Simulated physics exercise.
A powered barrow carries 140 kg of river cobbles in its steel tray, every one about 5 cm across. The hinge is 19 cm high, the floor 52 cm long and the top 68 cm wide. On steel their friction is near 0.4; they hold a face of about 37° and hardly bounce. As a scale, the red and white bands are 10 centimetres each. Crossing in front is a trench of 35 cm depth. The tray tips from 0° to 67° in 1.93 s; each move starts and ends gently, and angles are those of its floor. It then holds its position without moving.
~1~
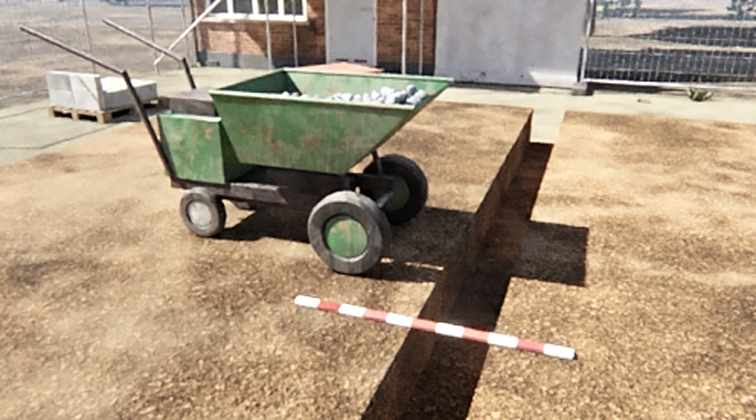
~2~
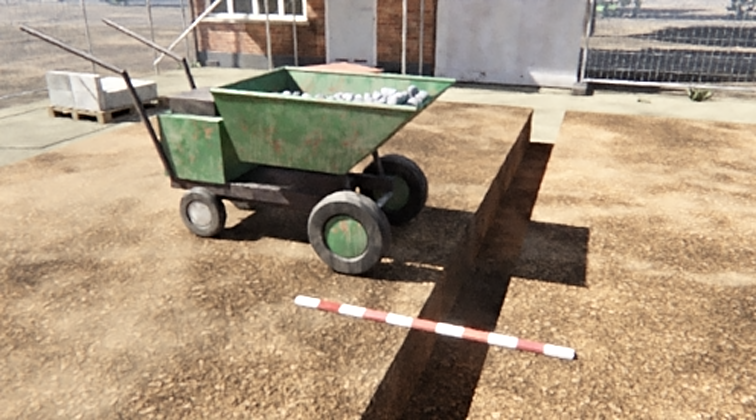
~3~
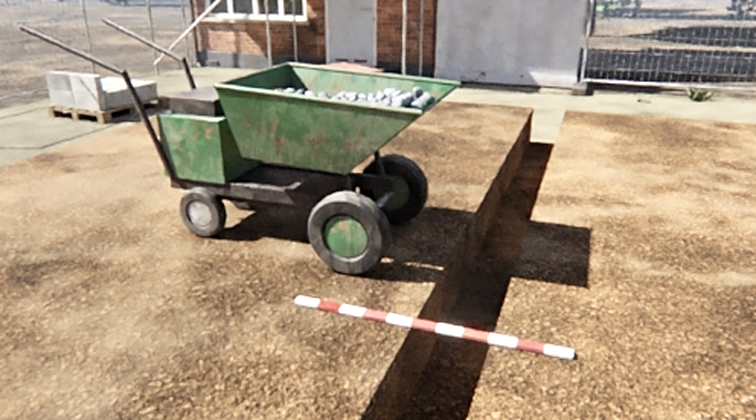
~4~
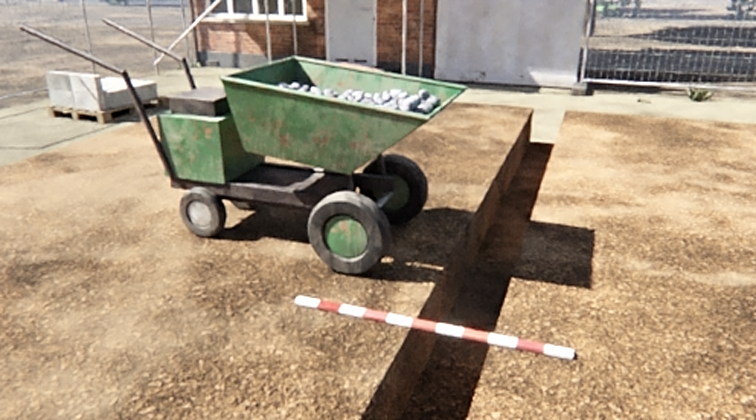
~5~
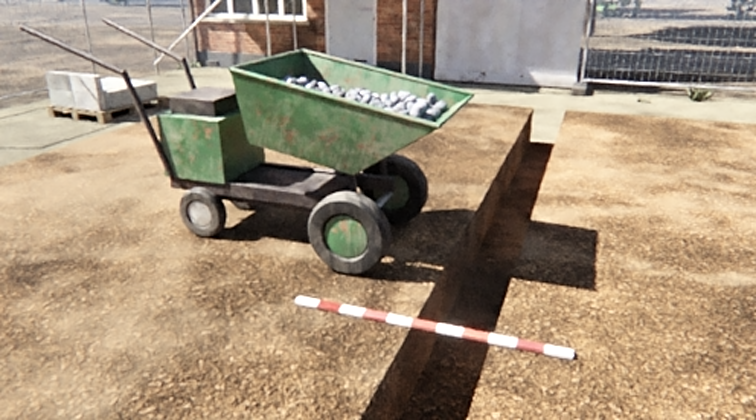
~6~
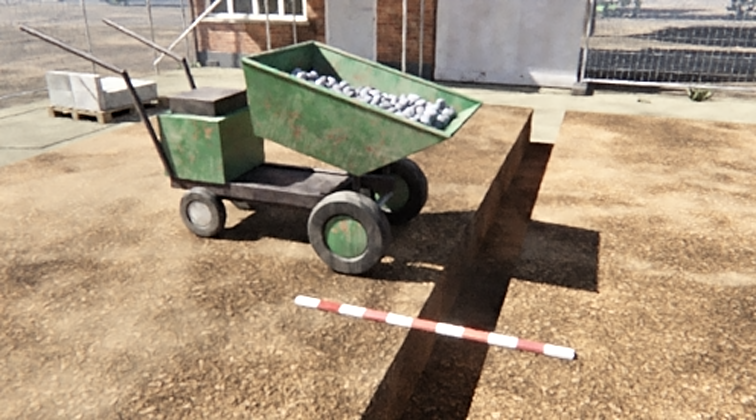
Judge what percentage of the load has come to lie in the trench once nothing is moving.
Roughly 28 in every hundred.
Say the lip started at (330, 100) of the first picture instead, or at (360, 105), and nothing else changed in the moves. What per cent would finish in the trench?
Near 100 and near 90 percent.
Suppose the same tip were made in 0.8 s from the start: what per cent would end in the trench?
Then roughly 25 percent.
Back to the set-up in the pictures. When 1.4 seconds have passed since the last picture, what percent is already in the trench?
Some 5 per cent.
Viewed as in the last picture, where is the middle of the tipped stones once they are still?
Somewhere around (554, 268) in the last picture.
Then, 0.9 s after the last picture the floor is at 57°, 100 % in the tray; the foremost stones are at (513, 217).
Then, 1.4 s after the last picture the floor is at 67°, 50 % in the tray, 3 % in the trench, 47 % past the trench; the foremost stones are at (637, 273).
Then, 1.8 s after the last picture the floor is at 67°, 21 % in the tray, 9 % in the trench, 70 % past the trench; the foremost stones are at (720, 304).
Then, 3.7 s after the last picture the floor is at 67°, 2 % in the tray, 28 % in the trench, 69 % past the trench; the foremost stones are past the picture's edge.
